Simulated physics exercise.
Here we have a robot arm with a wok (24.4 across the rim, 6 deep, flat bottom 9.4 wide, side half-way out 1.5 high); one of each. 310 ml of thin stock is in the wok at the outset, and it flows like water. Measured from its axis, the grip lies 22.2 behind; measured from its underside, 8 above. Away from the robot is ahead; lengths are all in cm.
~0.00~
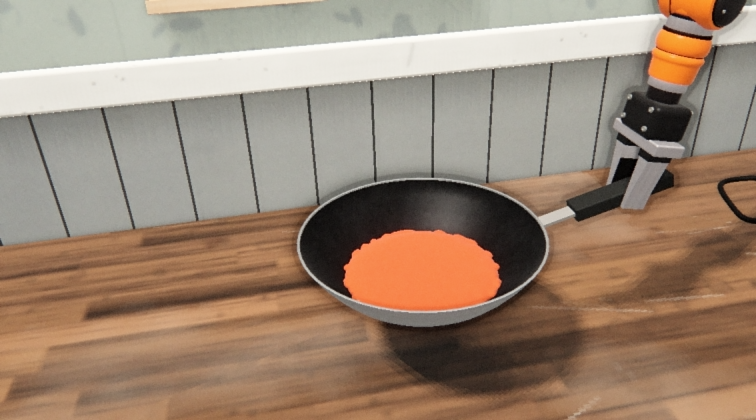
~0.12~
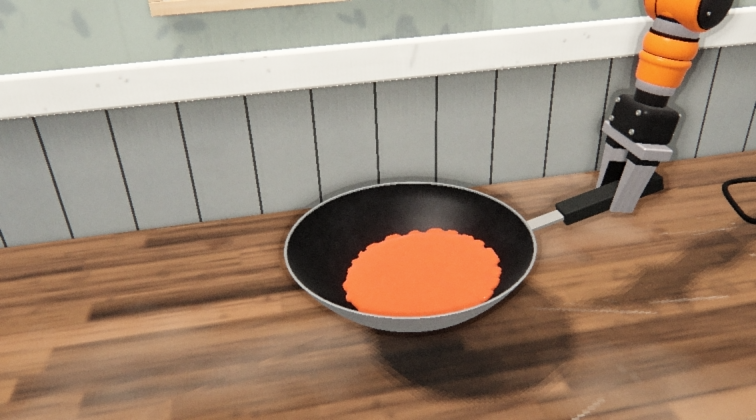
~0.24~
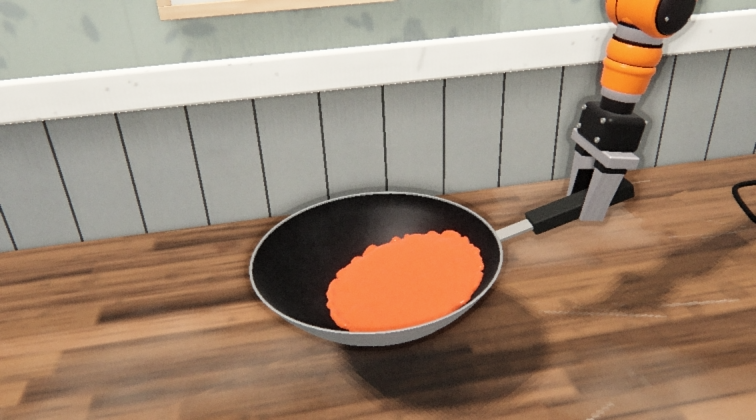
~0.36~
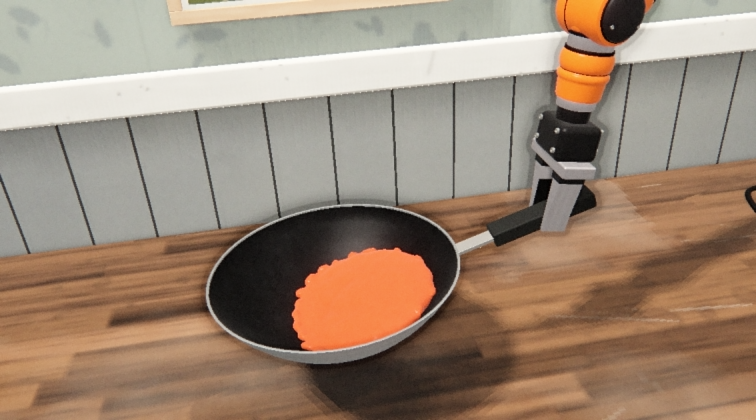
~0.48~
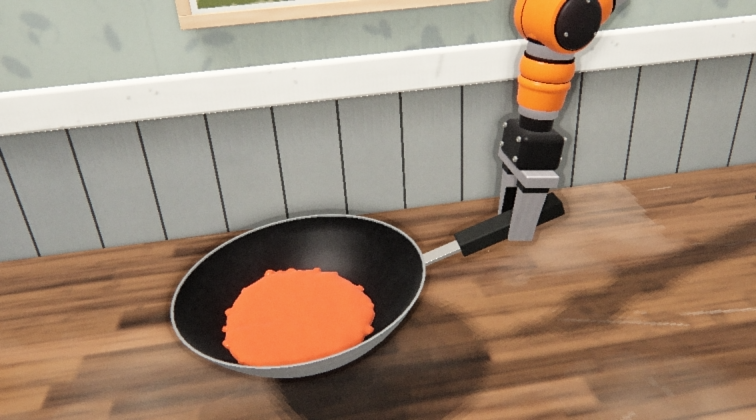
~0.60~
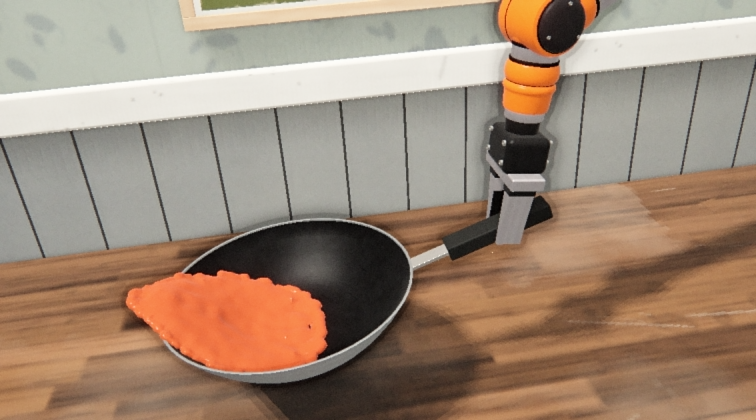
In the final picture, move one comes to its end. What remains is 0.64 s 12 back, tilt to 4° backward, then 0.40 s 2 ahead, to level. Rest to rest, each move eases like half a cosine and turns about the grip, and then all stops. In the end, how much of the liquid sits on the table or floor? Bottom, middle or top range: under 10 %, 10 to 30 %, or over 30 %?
Range: Middle.
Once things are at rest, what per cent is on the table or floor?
It comes to about 20 percent.
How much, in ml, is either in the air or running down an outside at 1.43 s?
Roughly 0 ml at that time.
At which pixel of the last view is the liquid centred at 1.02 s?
The centre is around (409, 285) in the last picture.
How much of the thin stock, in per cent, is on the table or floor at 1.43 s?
20 %.
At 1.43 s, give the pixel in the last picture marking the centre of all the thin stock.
Near (392, 290).
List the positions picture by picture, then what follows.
In the first picture, the wok middle at (421, 261), level; upper third of the thin stock around (423, 270), from x 345 to 500, top at y 230; 315 ml in the wok.
In the second picture, the wok middle at (410, 265), level; upper third of the thin stock around (445, 268), from x 345 to 500, top at y 230.
In the third picture, the wok middle at (378, 277), tilted 1° forward; upper third of the thin stock around (443, 266), from x 330 to 480, top at y 235.
In the fourth picture, the wok middle at (338, 292), tilted 3° forward; upper third of the thin stock around (396, 283), from x 295 to 435, top at y 250.
In the fifth picture, the wok middle at (305, 305), tilted 4° forward; upper third of the thin stock around (302, 312), from x 225 to 375, top at y 270.
In the sixth picture, the wok middle at (293, 309), tilted 4° forward; upper third of the thin stock around (188, 309), from x 130 to 325, top at y 275; 305 ml in the wok, 10 ml in the air or running down outside.
After 1.02 s, tilted 2° backward, liquid up to 16 above the table; 255 ml in the wok, 60 ml on the table or floor.
After 1.43 s, tilted 2° backward, liquid up to 16 above the table; 250 ml in the wok, 60 ml on the table or floor.
After 1.84 s, level, liquid up to 13 above the table; 250 ml in the wok, 60 ml on the table or floor.
After 2.64 s, level, liquid up to 13 above the table; 250 ml in the wok, 60 ml on the table or floor.
In the end, 250 ml in the wok, 60 ml on the table or floor. That is 20 % on the table or floor.
